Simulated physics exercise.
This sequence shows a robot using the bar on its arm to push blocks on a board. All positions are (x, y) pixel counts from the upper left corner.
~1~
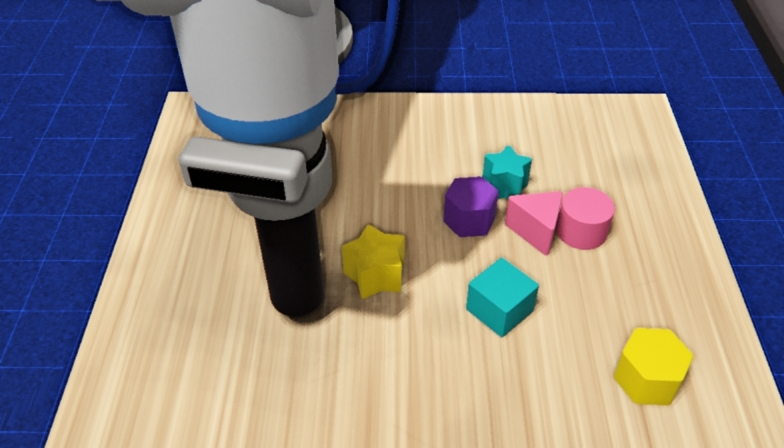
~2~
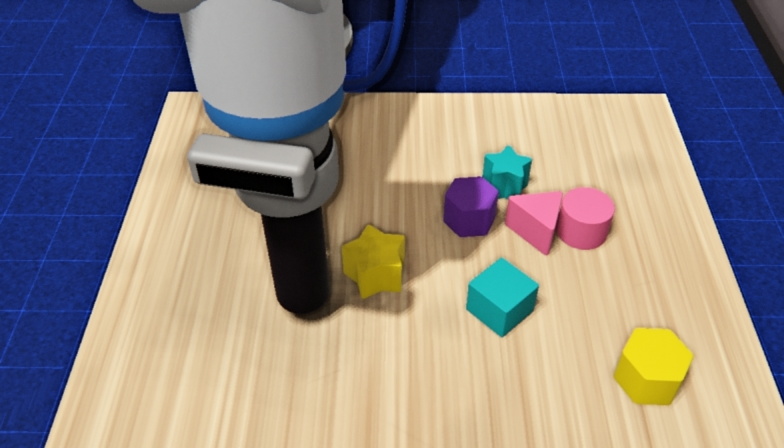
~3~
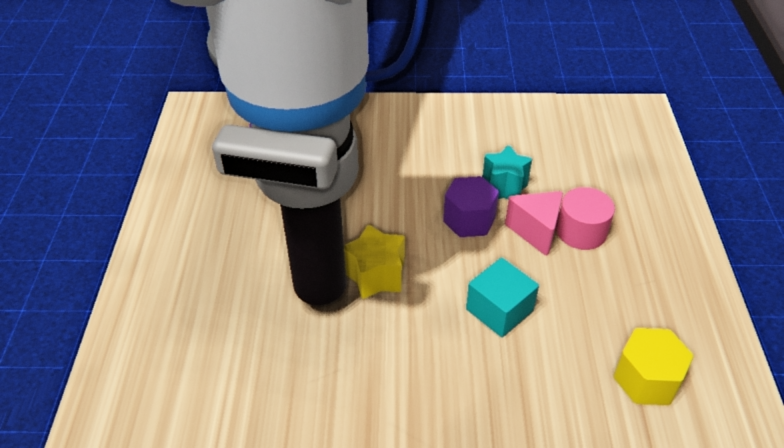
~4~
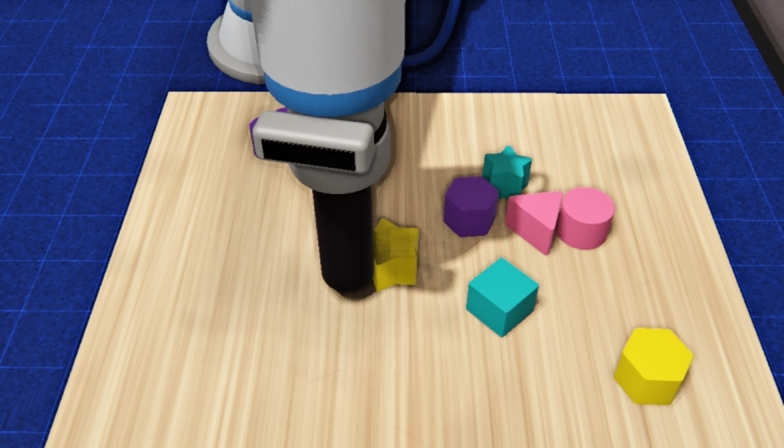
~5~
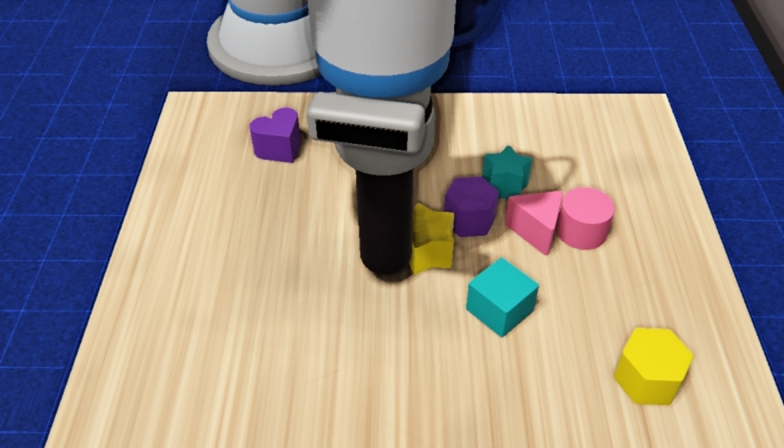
To begin with, a robot arm holds its black bar upright on a wooden board, left of a yellow star and other scattered blocks. The bar moves right to the star, then pushes it right and slightly up toward the purple hexagon, uncovering a purple heart behind the arm.
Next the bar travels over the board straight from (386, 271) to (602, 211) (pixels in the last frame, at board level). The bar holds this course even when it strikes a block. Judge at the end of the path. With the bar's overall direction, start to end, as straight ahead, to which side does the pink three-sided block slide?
It will end up to the left.
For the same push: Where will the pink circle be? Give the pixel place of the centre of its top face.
Near (654, 209).
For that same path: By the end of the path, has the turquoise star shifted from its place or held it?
My prediction: It moves.
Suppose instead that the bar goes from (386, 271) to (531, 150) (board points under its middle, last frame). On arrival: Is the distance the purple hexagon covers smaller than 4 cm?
Answer: No.
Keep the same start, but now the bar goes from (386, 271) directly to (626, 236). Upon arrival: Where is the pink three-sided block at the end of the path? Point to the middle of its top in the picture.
I expect it at (582, 167).
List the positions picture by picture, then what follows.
The first picture shows bar's lower end at (298, 297); yellow star at (375, 248); purple hexagon at (472, 193); turquoise square at (504, 283); turquoise star at (508, 161); pink three-sided block at (541, 205); pink circle at (589, 204).
The second picture shows bar at (303, 294); blocks still.
The third picture shows bar at (320, 286); blocks still.
The fourth picture shows bar at (348, 274); yellow star at (390, 241).
The fifth picture shows bar at (386, 257); yellow star at (427, 225); purple hexagon at (472, 193); turquoise square at (504, 283); turquoise star at (508, 161); pink three-sided block at (541, 205); pink circle at (589, 204).
The first path, step by step. One third of the way, bar at (464, 236); yellow star at (504, 204); purple hexagon at (505, 169), turned 75° anticlockwise; turquoise star at (514, 143), turned 15° clockwise; pink three-sided block at (552, 198), turned 15° clockwise; pink circle at (601, 206).
Two thirds of the way, bar at (537, 216); yellow star at (558, 176), turned 25° anticlockwise; purple hexagon at (533, 145), turned 115° anticlockwise; turquoise star at (514, 120), turned 25° anticlockwise; pink three-sided block at (596, 167), turned 20° clockwise; pink circle at (612, 207).
At the end, bar at (606, 196); yellow star at (601, 153), turned 60° anticlockwise; purple hexagon at (544, 137), turned 140° anticlockwise; turquoise square still; turquoise star at (513, 117), turned 40° anticlockwise; pink three-sided block at (621, 133), turned 15° anticlockwise; pink circle at (654, 209).
